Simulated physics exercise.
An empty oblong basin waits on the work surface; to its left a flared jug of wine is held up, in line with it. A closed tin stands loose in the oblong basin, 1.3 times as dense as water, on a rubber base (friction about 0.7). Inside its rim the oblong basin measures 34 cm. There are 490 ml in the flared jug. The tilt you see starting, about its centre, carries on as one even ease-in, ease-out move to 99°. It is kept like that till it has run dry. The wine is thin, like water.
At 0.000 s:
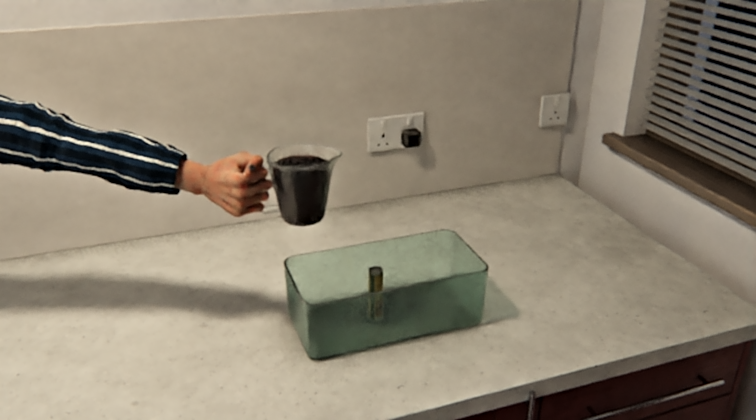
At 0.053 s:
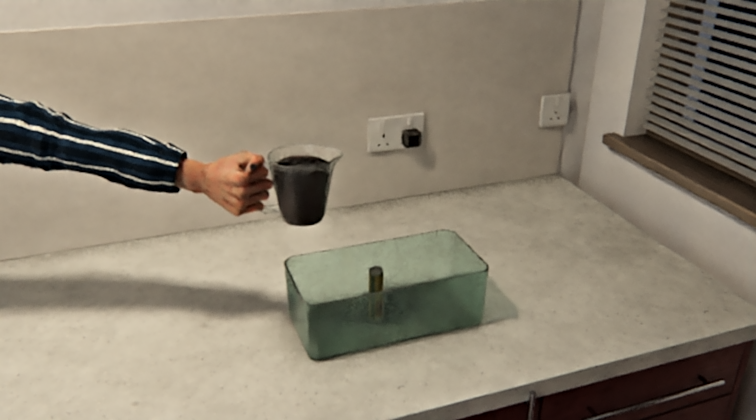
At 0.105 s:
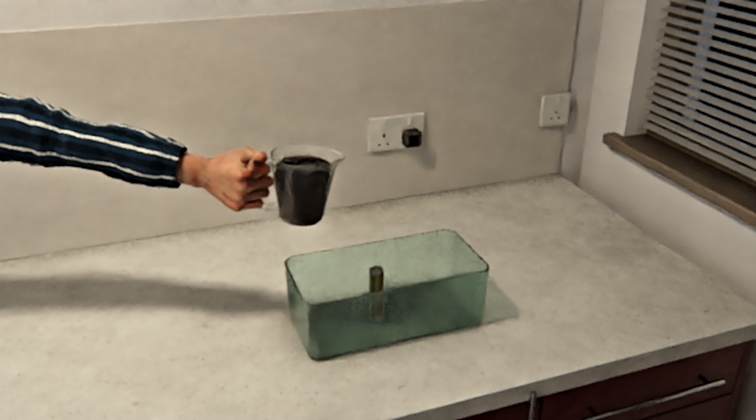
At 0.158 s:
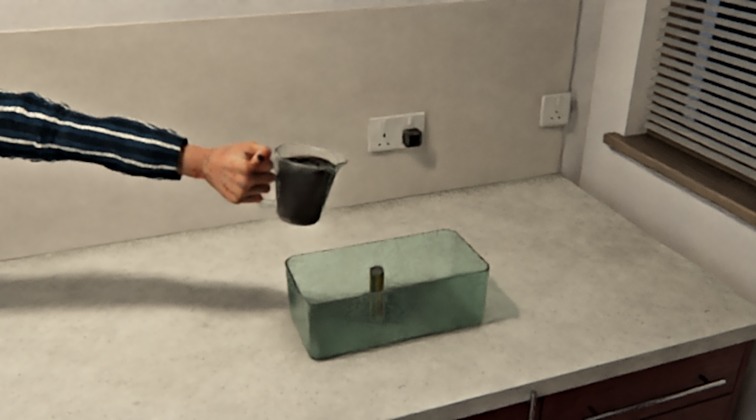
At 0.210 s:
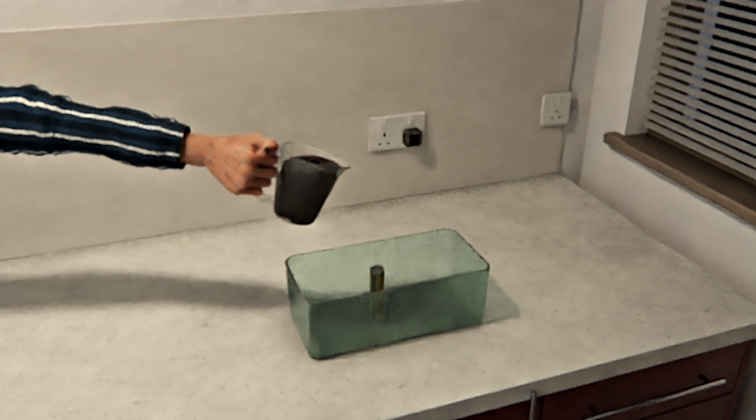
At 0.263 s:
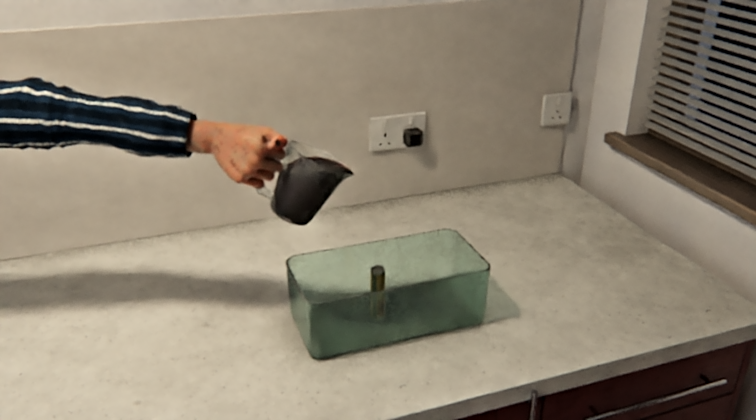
A glass jug of dark liquid, held up by a hand in a striped sleeve, stayed nearly upright at first, then leaned steadily rightward above a clear green basin with a small upright tin inside.
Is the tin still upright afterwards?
It topples.
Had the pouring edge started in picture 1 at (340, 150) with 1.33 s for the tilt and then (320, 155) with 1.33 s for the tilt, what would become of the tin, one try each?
First it remains upright; then it goes over.
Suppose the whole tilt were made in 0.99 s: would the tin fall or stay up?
Then it topples.
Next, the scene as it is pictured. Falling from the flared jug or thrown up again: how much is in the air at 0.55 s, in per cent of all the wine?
About 32 per cent.
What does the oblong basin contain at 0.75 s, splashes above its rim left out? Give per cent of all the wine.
Some 70 per cent.
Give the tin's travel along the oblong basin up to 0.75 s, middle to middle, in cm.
Some 0 cm.
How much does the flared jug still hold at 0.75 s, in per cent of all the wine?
Near 12 in a hundred.
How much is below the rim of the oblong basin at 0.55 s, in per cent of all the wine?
Near 16 in a hundred.
Then, 0.55 s in, the tilt is 87° and 53 per cent is still to pour; the tin stands where it began.
Then, 0.75 s in, the tilt is 99° and 11 per cent is still to pour; the tin stands where it began.
Then, 0.97 s in, the tilt is 99° and 1 per cent is still to pour; the tin leans 43°.
Then, 1.21 s in, the tilt is 99° and 0 per cent is still to pour; the tin lies on its side.
Finally, the tin lies on its side.
